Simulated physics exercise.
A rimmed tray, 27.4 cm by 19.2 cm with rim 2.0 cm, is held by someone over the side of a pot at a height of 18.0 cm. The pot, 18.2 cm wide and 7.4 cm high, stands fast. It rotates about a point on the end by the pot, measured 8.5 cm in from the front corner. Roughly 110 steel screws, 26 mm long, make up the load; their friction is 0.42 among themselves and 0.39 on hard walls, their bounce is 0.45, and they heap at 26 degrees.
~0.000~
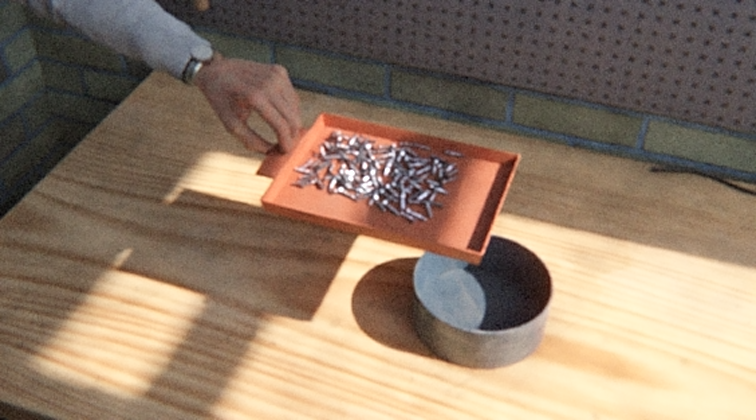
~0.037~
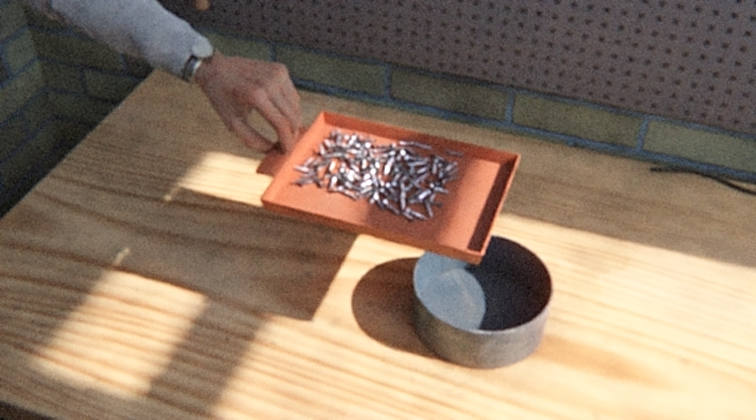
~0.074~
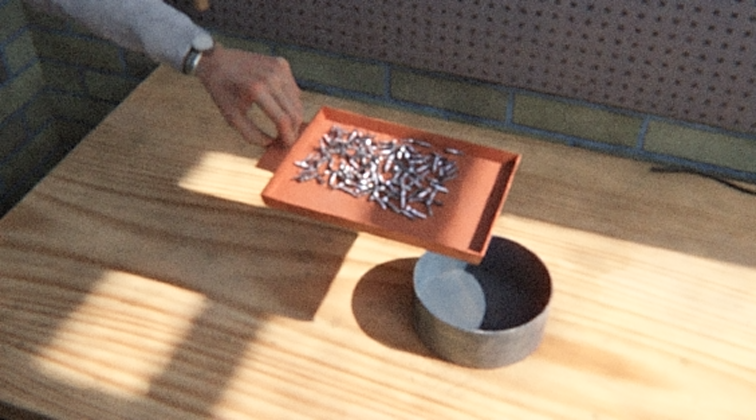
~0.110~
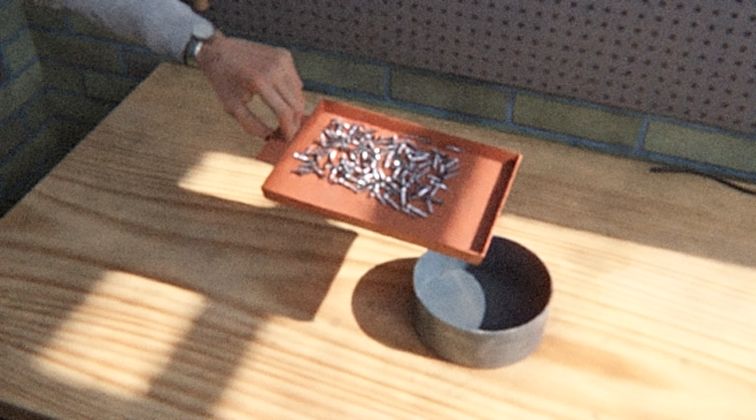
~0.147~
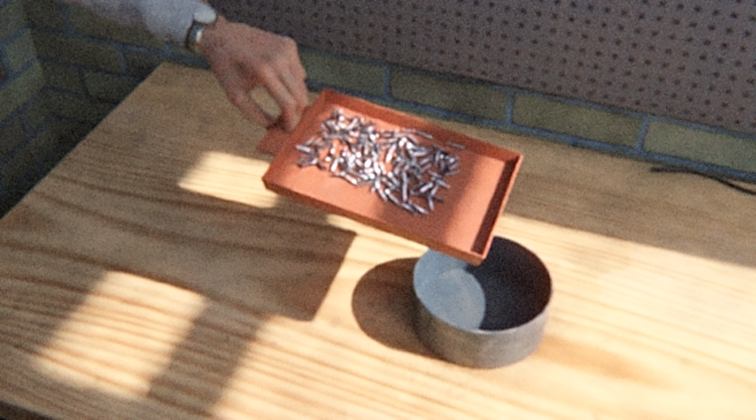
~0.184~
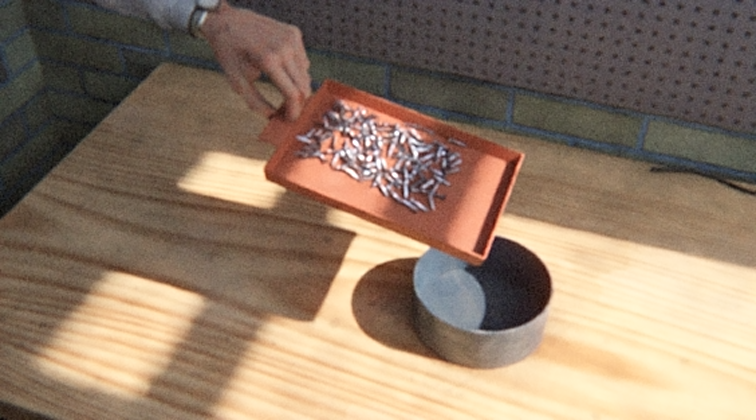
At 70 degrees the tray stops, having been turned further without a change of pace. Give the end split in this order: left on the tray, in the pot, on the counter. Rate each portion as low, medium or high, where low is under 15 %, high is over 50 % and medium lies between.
Tray medium, pot medium, counter medium.
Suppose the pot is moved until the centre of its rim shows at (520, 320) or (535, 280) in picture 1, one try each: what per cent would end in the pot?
Spot one: Some 55 per cent; spot two: Some 45 per cent.
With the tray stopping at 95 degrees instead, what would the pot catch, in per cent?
I'd say close to 70 percent.
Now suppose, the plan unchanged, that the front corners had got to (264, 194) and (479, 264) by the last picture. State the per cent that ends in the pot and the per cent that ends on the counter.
The pot gets 30 and the counter 40.
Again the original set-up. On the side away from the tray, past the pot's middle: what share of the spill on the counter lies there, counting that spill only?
Share past the middle: Roughly 100 percent.
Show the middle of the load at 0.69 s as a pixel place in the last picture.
The load's centre is near (499, 208) at that time.
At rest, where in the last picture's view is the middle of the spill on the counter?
(586, 341), about.
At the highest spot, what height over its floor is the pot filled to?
It stands at some 1.0 cm.
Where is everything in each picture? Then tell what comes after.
In the first picture, tray tilt 0 degrees, front corners at (264, 199) and (480, 252); middle of the pieces at (372, 170); pot at (484, 280).
In the second picture, tray tilt 1 degrees, front corners at (264, 197) and (480, 252); middle of the pieces at (372, 169).
In the third picture, tray tilt 2 degrees, front corners at (264, 193) and (480, 252); middle of the pieces at (372, 166).
In the fourth picture, tray tilt 5 degrees, front corners at (265, 186) and (481, 253), lowest corner right front; middle of the pieces at (373, 161).
In the fifth picture, tray tilt 8 degrees, front corners at (266, 177) and (482, 254), lowest corner right front; middle of the pieces at (374, 155).
In the sixth picture, tray tilt 12 degrees, front corners at (267, 168) and (482, 255), lowest corner right front; middle of the pieces at (375, 149); pot at (484, 280). The tray's pace is about 95 degrees a second.
After 0.49 s, tilt 41 degrees; the tray holds 100 %, the pot 0 %.
After 0.69 s, tilt 60 degrees; the tray holds 100 %, the pot 0 %.
After 1.01 s, tilt 70 degrees; the tray holds 35 %, the pot 30 %.
In the end, at 2.4 s, tray 35 %, pot 40 %, counter 25 %.
